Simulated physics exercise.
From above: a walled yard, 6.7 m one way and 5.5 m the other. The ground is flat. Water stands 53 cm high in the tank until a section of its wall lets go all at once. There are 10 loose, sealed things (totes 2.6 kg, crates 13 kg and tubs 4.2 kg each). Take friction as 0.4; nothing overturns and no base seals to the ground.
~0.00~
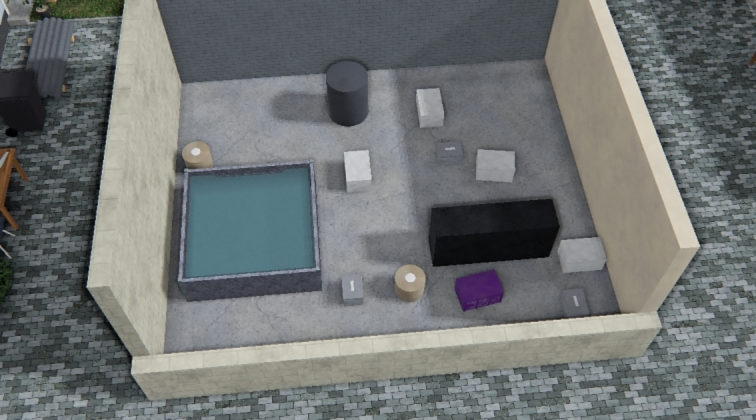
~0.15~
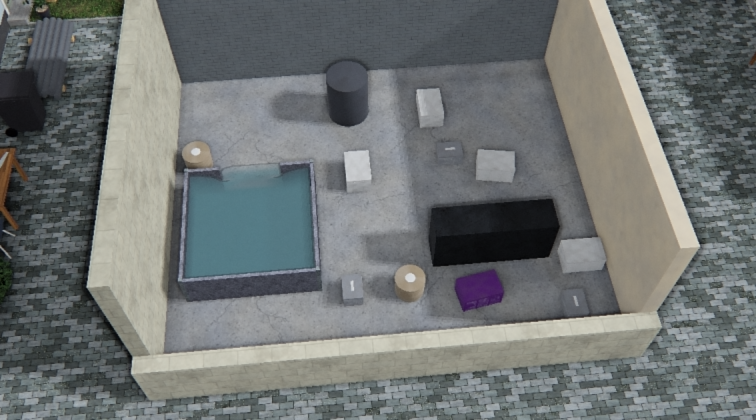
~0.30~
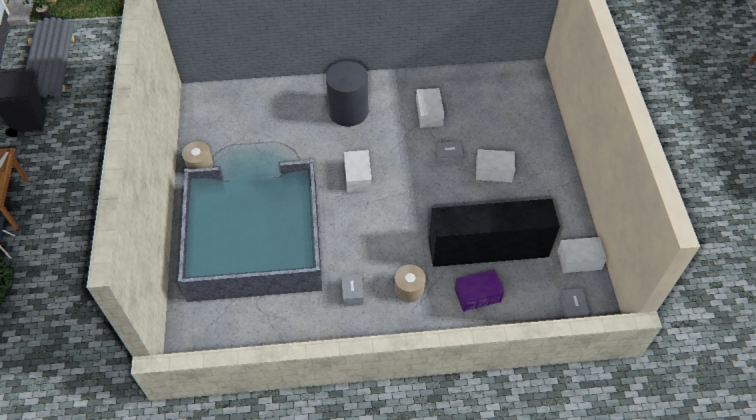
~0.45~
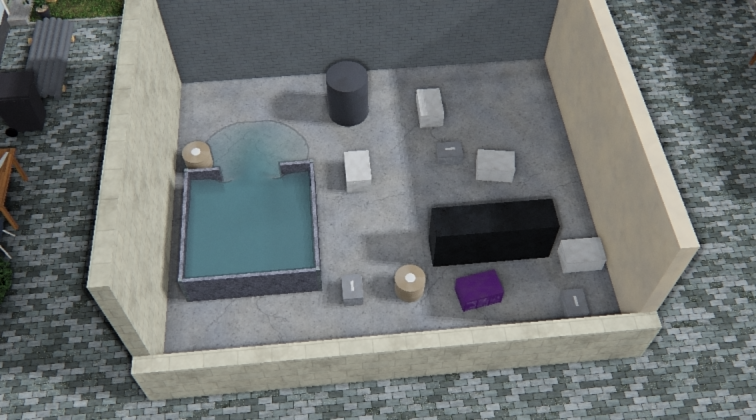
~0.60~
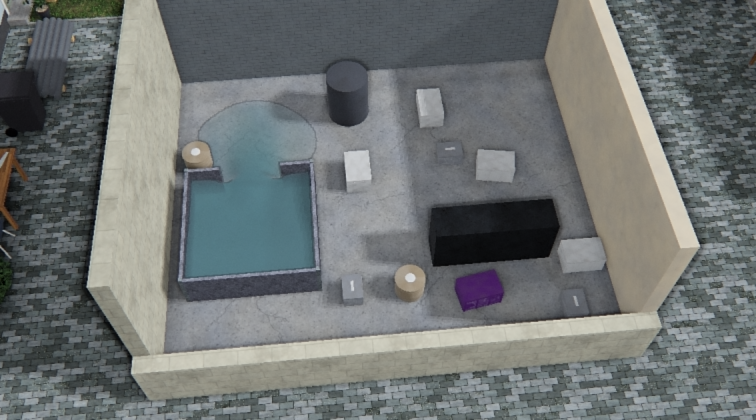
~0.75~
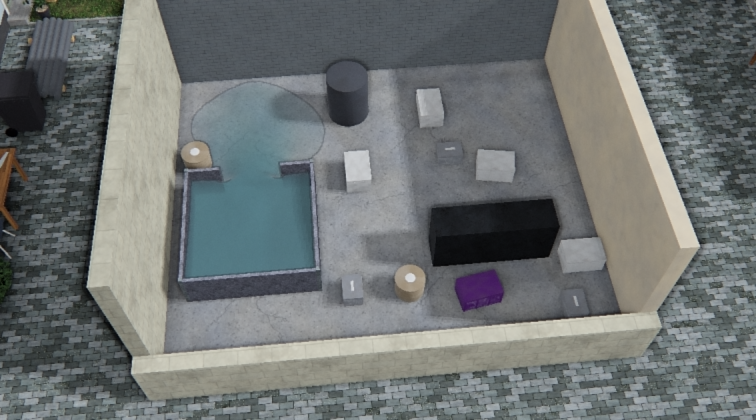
In a walled yard, water pouring through a gap in a square tank's far side and spreading across the floor among still crates.
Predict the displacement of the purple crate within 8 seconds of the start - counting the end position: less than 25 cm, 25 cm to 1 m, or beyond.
The purple crate stays put.
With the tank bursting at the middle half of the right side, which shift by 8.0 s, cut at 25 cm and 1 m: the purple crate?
In that case the purple crate is nudged along.
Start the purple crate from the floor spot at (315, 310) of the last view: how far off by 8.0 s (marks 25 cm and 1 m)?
It stays put.
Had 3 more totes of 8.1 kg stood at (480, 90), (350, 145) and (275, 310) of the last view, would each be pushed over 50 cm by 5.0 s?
In that order: Over, past it, under.
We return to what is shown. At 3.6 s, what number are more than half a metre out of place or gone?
By then 0.
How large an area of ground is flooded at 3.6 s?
Some 17 m2.
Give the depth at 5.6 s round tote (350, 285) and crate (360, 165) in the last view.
About 0 and 3 cm.
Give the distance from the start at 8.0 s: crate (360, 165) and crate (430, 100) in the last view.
In turn: 40 cm, 150 cm.
After 1.6 s the purple crate is near (480, 285), 0.0 m from its start, aground; 0 afloat.
After 3.6 s the purple crate is near (480, 285), 0.0 m from its start, aground; 1 afloat.
After 5.6 s the purple crate is near (480, 285), 0.0 m from its start, aground; 2 afloat.
After 8.0 s the purple crate is near (480, 285), 0.0 m from its start, aground; 3 afloat.
